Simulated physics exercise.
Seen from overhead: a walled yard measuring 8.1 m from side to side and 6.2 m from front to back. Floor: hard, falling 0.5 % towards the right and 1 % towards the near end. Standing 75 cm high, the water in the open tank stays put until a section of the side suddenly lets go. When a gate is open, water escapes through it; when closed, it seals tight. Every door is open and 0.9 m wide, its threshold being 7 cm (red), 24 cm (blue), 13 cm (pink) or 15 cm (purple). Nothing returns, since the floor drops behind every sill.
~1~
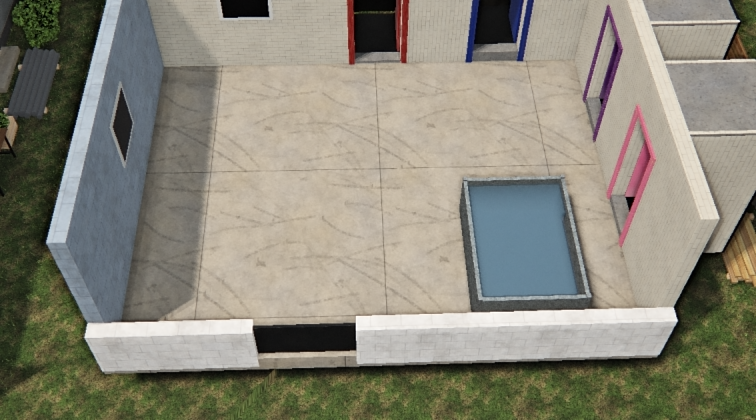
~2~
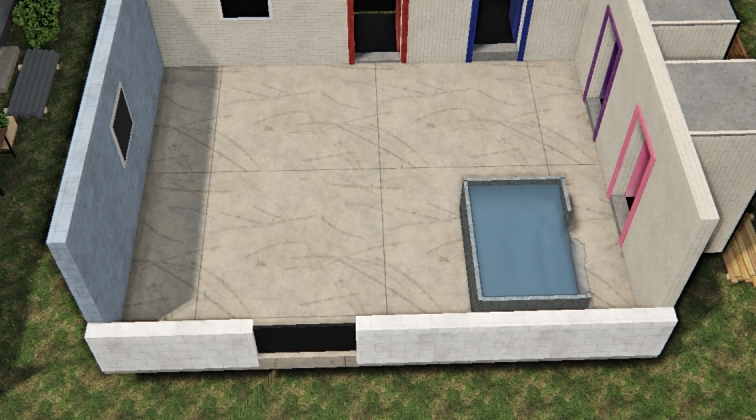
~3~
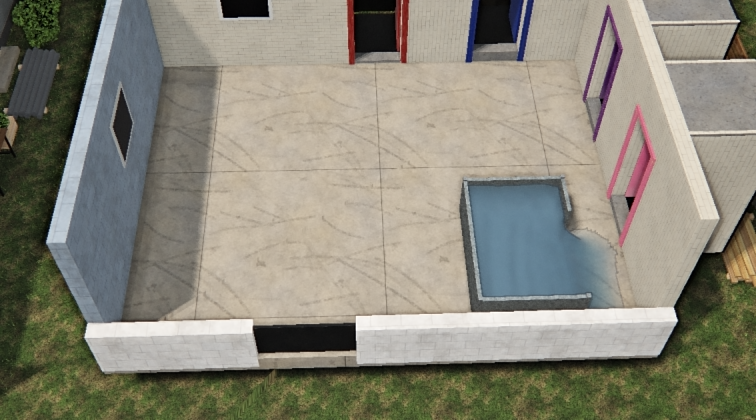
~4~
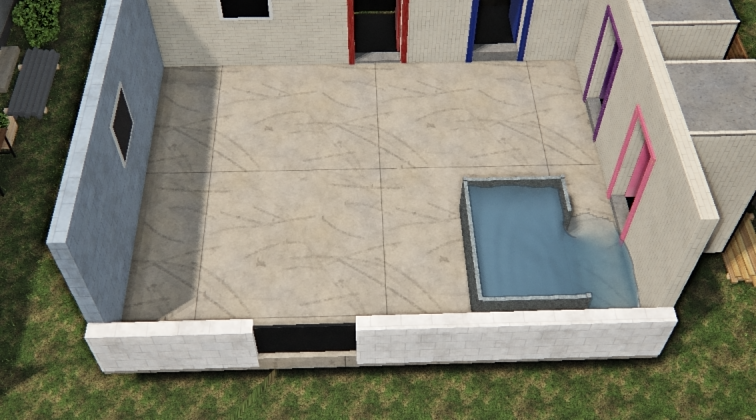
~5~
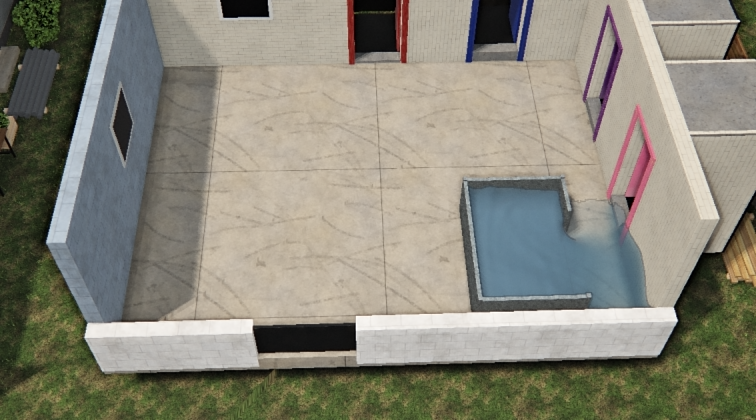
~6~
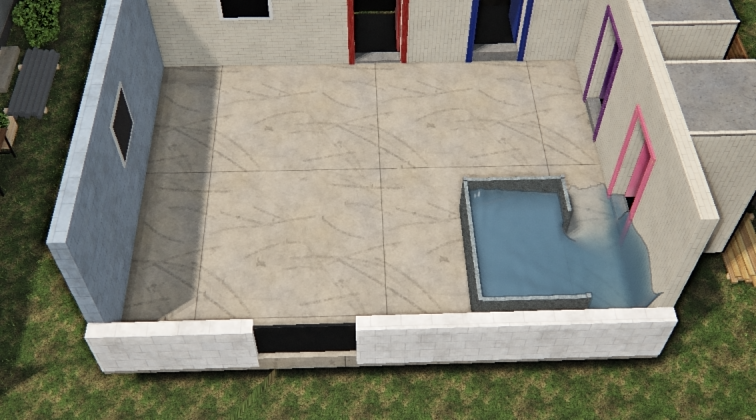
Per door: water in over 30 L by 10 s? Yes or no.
Red door no, blue door no, pink door yes, purple door no.
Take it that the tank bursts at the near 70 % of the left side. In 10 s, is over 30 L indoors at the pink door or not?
So for pink: No.
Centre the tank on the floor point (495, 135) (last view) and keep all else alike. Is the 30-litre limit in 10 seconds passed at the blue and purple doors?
For the blue door, the amount is acceptable; for the purple door, the amount is too high.
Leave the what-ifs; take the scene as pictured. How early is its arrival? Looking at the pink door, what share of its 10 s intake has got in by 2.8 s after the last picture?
Around 75 percent.
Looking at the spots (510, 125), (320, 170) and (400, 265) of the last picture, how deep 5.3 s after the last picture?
I'd read it as roughly 3, 1 and 1 cm, in that order.
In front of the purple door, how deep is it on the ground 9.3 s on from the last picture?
Around 7.5 cm there.
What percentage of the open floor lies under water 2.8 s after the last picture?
Wet share: Near 45 percent.
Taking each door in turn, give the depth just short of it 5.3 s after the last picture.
In centimetres, the red door has 5, the blue door 11, the pink door 16 and the purple door 4.
Then, 0.7 s after the last picture water covers 10 % of the floor and is deepest (70 cm) near (633, 334); red door not reached, blue door not reached, pink door 24 cm at the sill, 24 L in, purple door 2 cm at the sill, 0 L in.
Then, 1.5 s after the last picture water covers 25 % of the floor and is deepest (42 cm) near (633, 334); red door not reached, blue door not reached, pink door 23 cm at the sill, 53 L in, purple door 6 cm at the sill, 0 L in.
Then, 2.8 s after the last picture water covers 45 % of the floor and is deepest (33 cm) near (567, 62); red door 5 cm at the sill, 0 L in, blue door 21 cm at the sill, 0 L in, pink door 17 cm at the sill, 86 L in, purple door 8 cm at the sill, 0 L in.
Then, 5.3 s after the last picture water covers 70 % of the floor and is deepest (21 cm) near (599, 335); red door 5 cm at the sill, 0 L in, blue door 11 cm at the sill, 0 L in, pink door 16 cm at the sill, 108 L in, purple door 4 cm at the sill, 0 L in.
Then, 9.3 s after the last picture water covers 95 % of the floor and is deepest (16 cm) near (610, 335); red door 4 cm at the sill, 0 L in, blue door 6 cm at the sill, 0 L in, pink door 9 cm at the sill, 112 L in, purple door 7 cm at the sill, 0 L in.
